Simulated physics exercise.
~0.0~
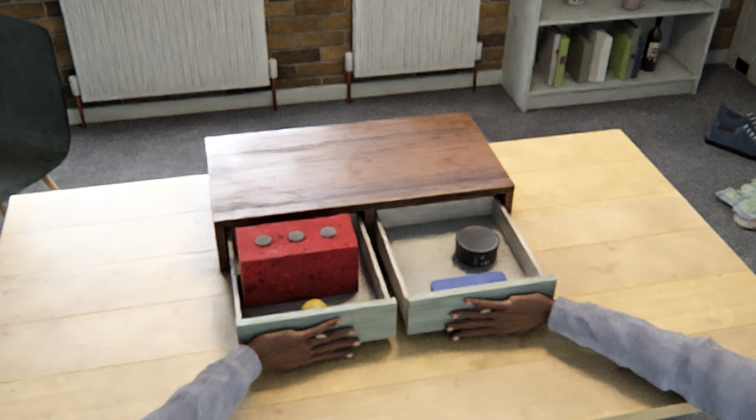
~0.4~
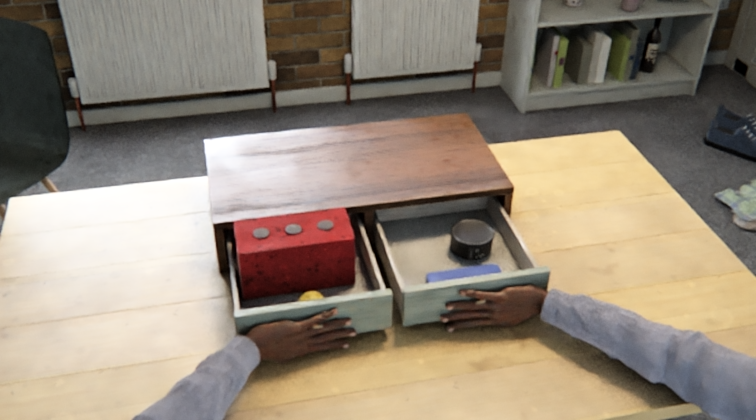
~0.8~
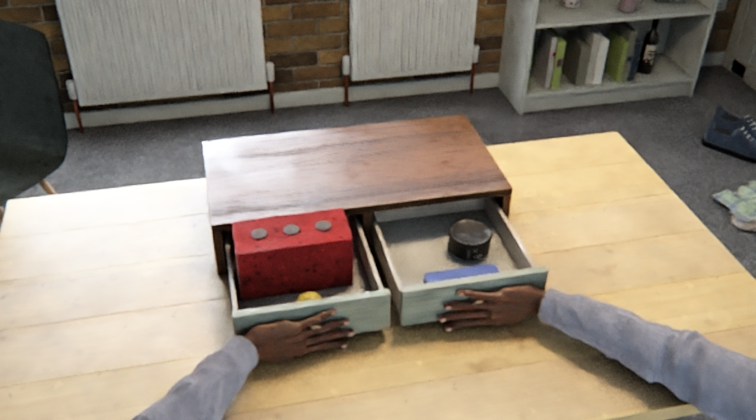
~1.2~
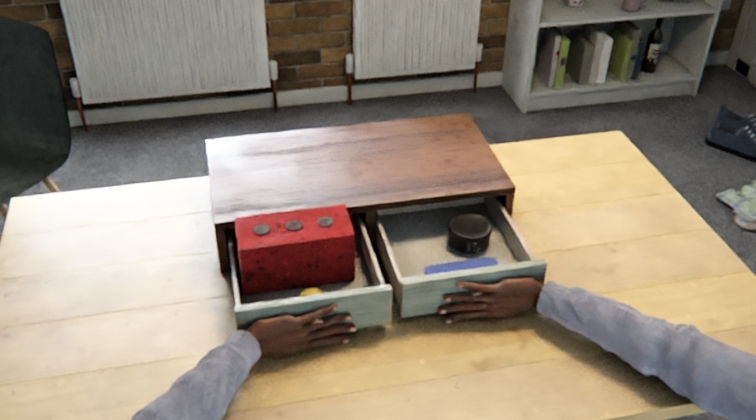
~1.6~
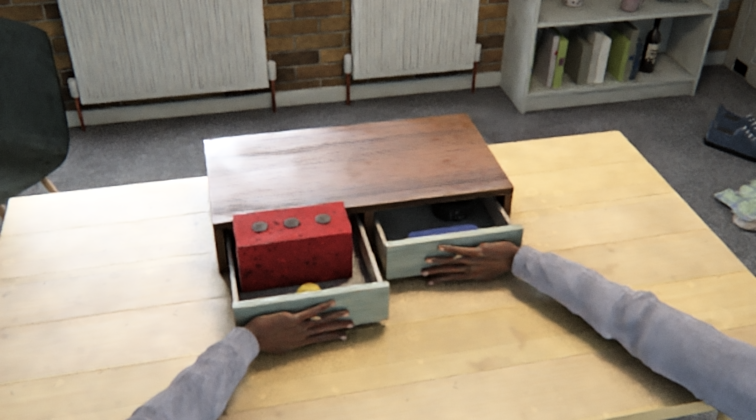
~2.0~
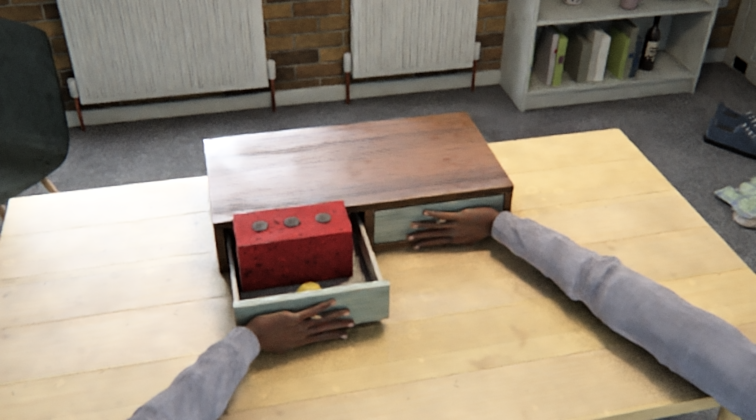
On a wooden table in a house, two hands pushed at a chest's open drawers; the left one, holding a red box, barely moved and stayed ajar, while the right one, with a black pot and blue case inside, slid fully shut.
